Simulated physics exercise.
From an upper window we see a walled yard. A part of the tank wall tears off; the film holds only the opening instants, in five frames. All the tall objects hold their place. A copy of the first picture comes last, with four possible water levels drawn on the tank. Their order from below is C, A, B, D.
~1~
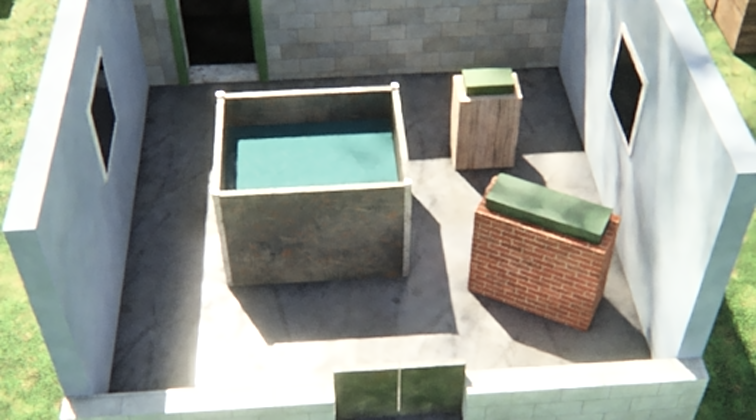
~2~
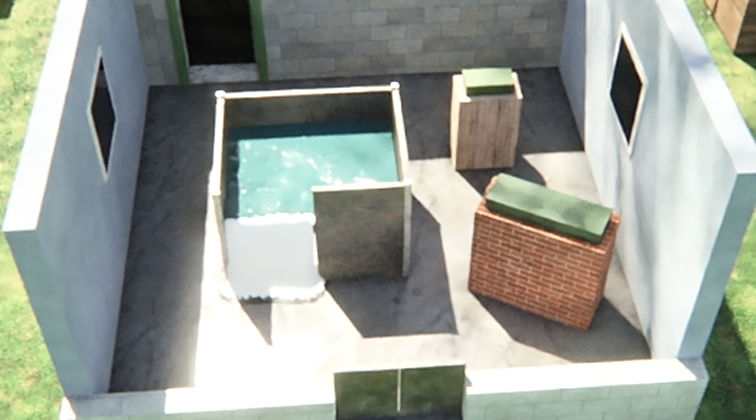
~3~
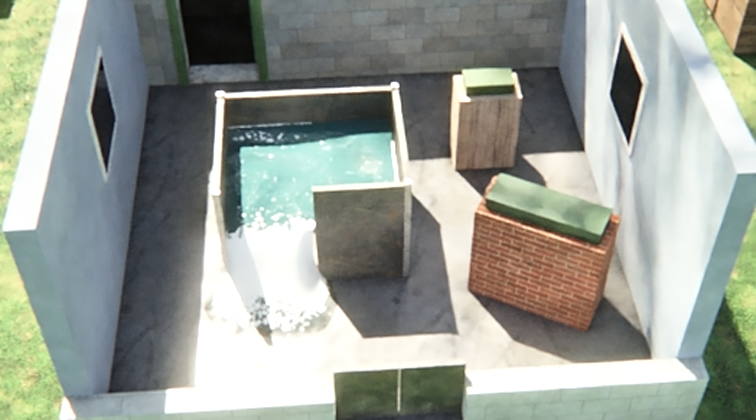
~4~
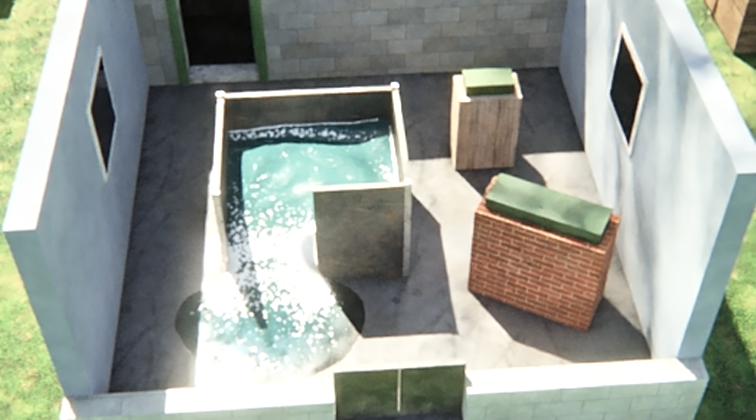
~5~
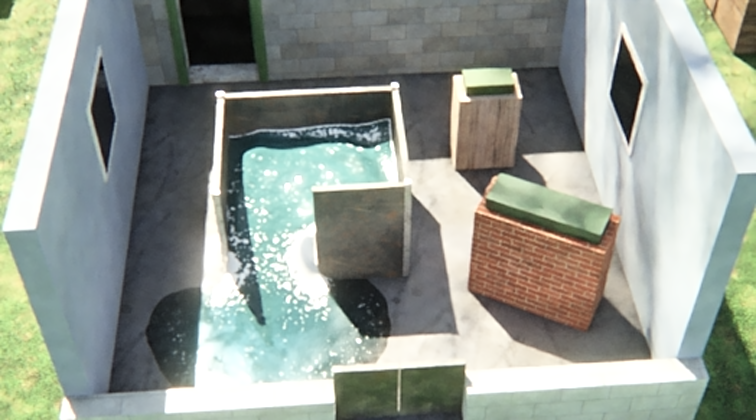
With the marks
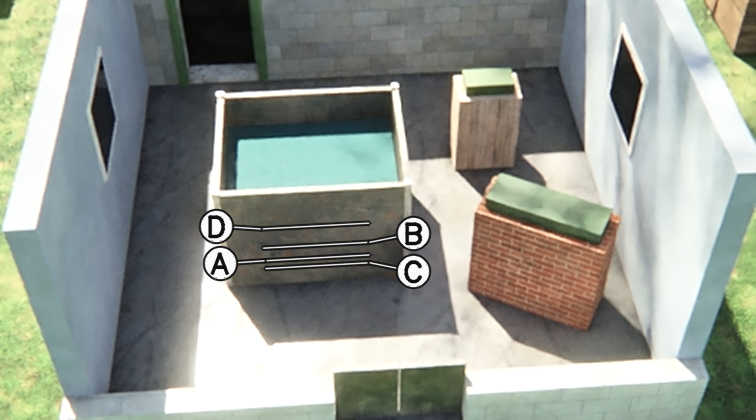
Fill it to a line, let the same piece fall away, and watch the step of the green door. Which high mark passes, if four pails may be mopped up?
Take B.
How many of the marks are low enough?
Three of them.
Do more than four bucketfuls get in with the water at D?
Yes.
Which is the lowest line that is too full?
D it is.
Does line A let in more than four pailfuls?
No, not at all.
On the marked copy, A at (317, 257); B at (316, 245); C at (317, 265); D at (315, 226); from the bottom up C, A, B, D.
Choosing A, nothing gets over.
Choosing B, a bucket or two gets in.
Choosing C, nothing gets over.
Choosing D, about 10 bucketfuls get in.
